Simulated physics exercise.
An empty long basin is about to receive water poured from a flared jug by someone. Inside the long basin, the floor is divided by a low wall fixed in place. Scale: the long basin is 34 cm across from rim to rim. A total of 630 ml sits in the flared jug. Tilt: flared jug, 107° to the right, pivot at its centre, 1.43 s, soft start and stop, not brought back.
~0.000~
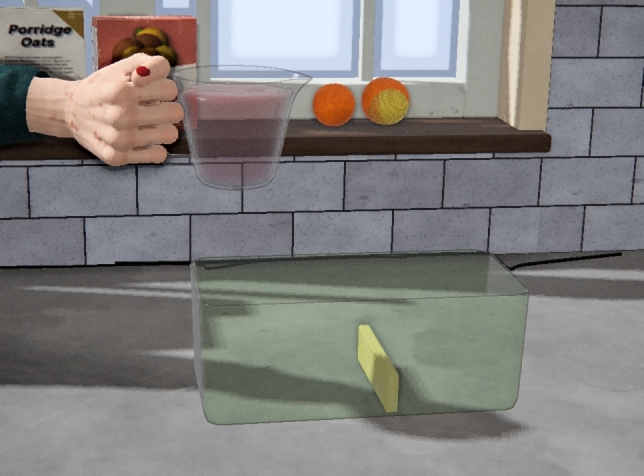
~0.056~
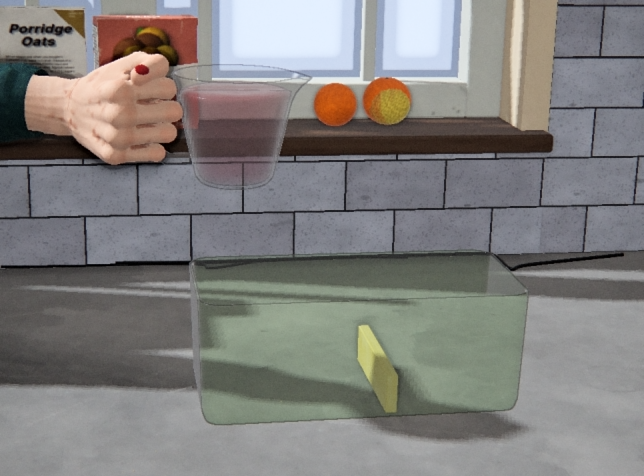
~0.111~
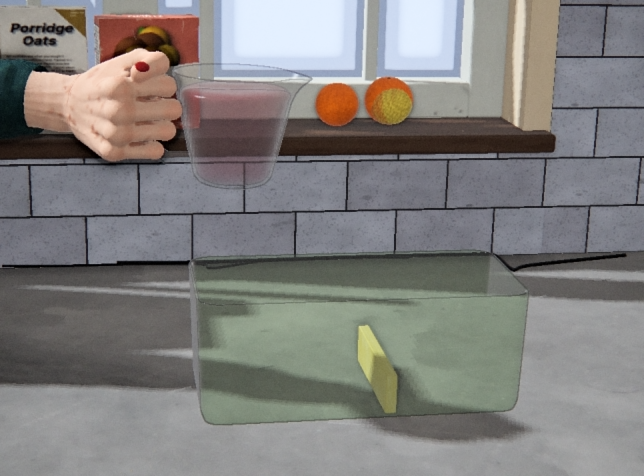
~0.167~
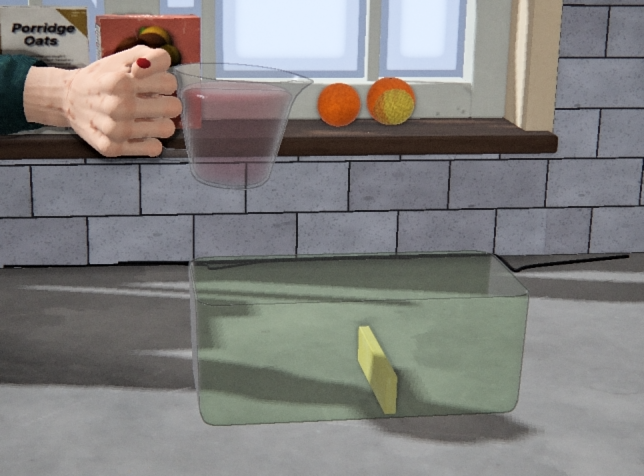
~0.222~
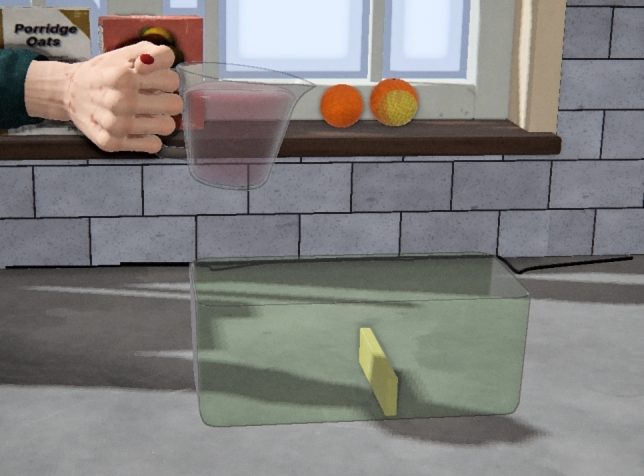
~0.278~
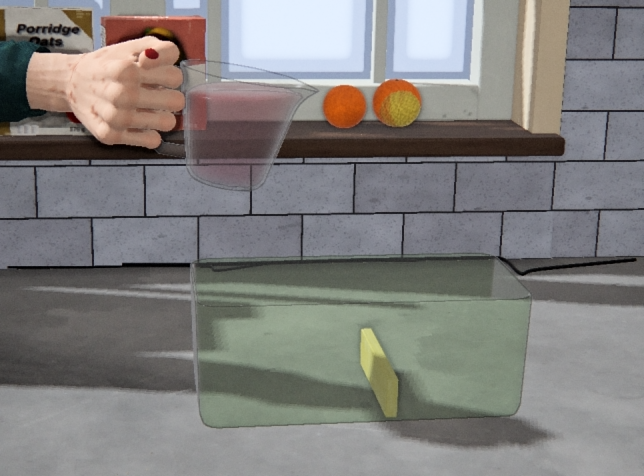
In a kitchen, a hand slowly tilts a clear jug rightward above an empty glass basin.
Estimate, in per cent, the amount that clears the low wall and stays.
Roughly 45 percent.
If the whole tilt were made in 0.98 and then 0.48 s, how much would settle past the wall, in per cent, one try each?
Respectively 35 and 20 %.
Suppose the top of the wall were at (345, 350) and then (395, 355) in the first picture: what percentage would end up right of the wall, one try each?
First try about 80 %, second try about 20 %.
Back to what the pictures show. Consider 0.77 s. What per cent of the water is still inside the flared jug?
70 %.
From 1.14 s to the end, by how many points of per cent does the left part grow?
It comes to near 24 per cent.
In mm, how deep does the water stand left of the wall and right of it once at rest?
Left roughly 12 mm; right roughly 14 mm.
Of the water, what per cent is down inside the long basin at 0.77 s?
Roughly 10 per cent.
Then, 0.77 s in, the tilt is 60° and 69 per cent is still to pour, 2 is left of the wall and 7 right of it.
Then, 1.14 s in, the tilt is 96° and 12 per cent is still to pour, 30 is left of the wall and 43 right of it.
Then, 1.52 s in, the tilt is 107° and 0 per cent is still to pour, 54 is left of the wall and 45 right of it.
Then, 1.93 s in, the tilt is 107° and 0 per cent is still to pour, 54 is left of the wall and 45 right of it.
Finally, 54 per cent lies left of the wall, 45 right of it and 1 outside.
